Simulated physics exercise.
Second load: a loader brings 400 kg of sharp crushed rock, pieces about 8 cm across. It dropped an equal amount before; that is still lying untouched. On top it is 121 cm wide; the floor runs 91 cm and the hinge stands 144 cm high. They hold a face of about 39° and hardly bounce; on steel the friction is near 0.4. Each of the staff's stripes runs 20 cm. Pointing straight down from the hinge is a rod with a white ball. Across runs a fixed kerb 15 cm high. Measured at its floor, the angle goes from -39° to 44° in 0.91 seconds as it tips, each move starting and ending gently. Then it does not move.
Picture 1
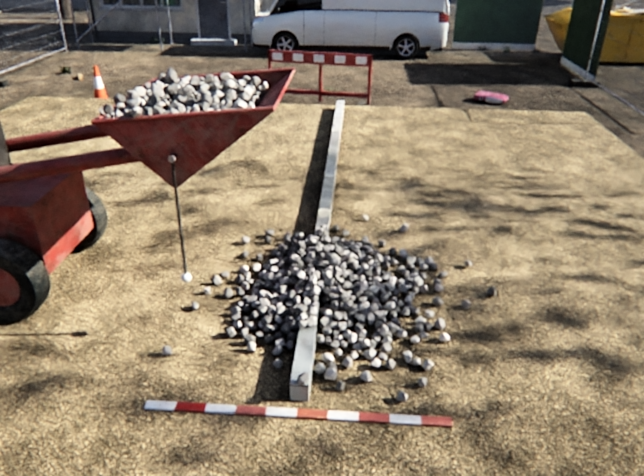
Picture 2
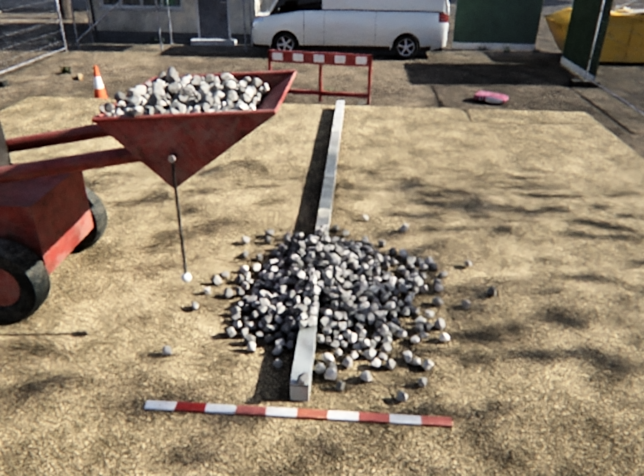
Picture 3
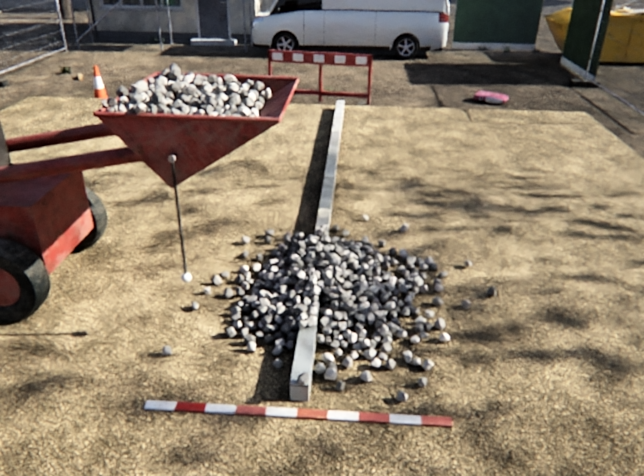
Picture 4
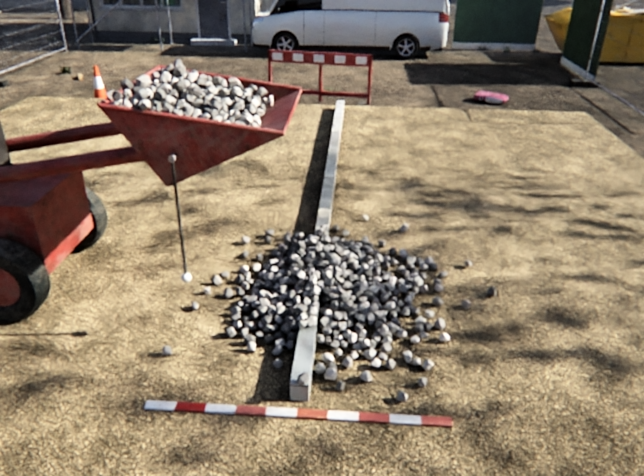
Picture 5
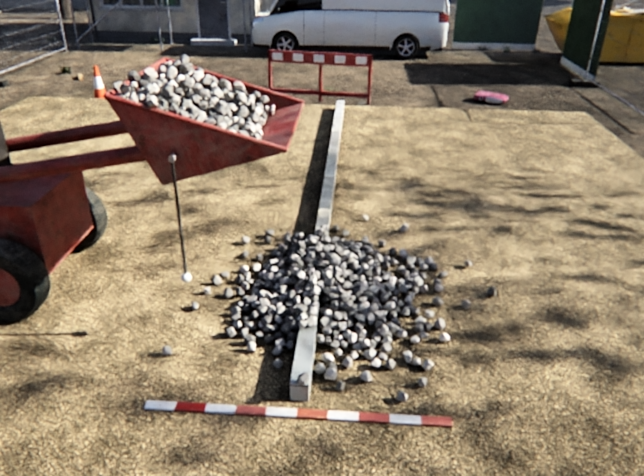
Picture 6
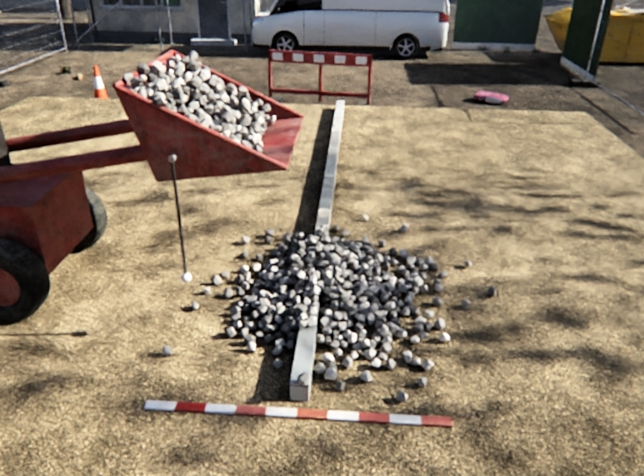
A sunlit yard of pale, gritty ground is seen from slightly above, with a white van and a red-and-white barrier behind. A red loader at the left holds a bucket of grey stones, while a heap of similar stones lies across a pale kerb, behind a red-and-white striped staff. The bucket tilts gradually forward, its right lip lowering as the stones stay inside, and the camera stays still.
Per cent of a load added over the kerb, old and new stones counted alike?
Some 39 %.
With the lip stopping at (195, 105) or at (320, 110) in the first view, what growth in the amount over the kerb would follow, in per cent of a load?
Around 0 percent, then around 90 percent.
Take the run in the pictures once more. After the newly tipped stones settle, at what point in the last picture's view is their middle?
Middle: Approx. (306, 273) px.
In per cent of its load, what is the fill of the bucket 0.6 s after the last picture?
About 70 per cent is held.
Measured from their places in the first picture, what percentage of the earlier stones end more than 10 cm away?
Near 5 per cent, I reckon.
Then, 0.3 s after the last picture the floor is at 31°; in per cent of one load, 100 in the bucket, 43 on this side of the kerb, 57 over the kerb; the foremost stones are at (452, 283).
Then, 0.6 s after the last picture the floor is at 44°; in per cent of one load, 70 in the bucket, 73 on this side of the kerb, 57 over the kerb; the foremost stones are at (452, 283).
Then, 1.0 s after the last picture the floor is at 44°; in per cent of one load, 14 in the bucket, 112 on this side of the kerb, 75 over the kerb; the foremost stones are at (452, 283).
Then, 3.7 s after the last picture the floor is at 44°; in per cent of one load, 0 in the bucket, 104 on this side of the kerb, 97 over the kerb; the foremost stones are at (460, 285). Net gain over the kerb, 39.
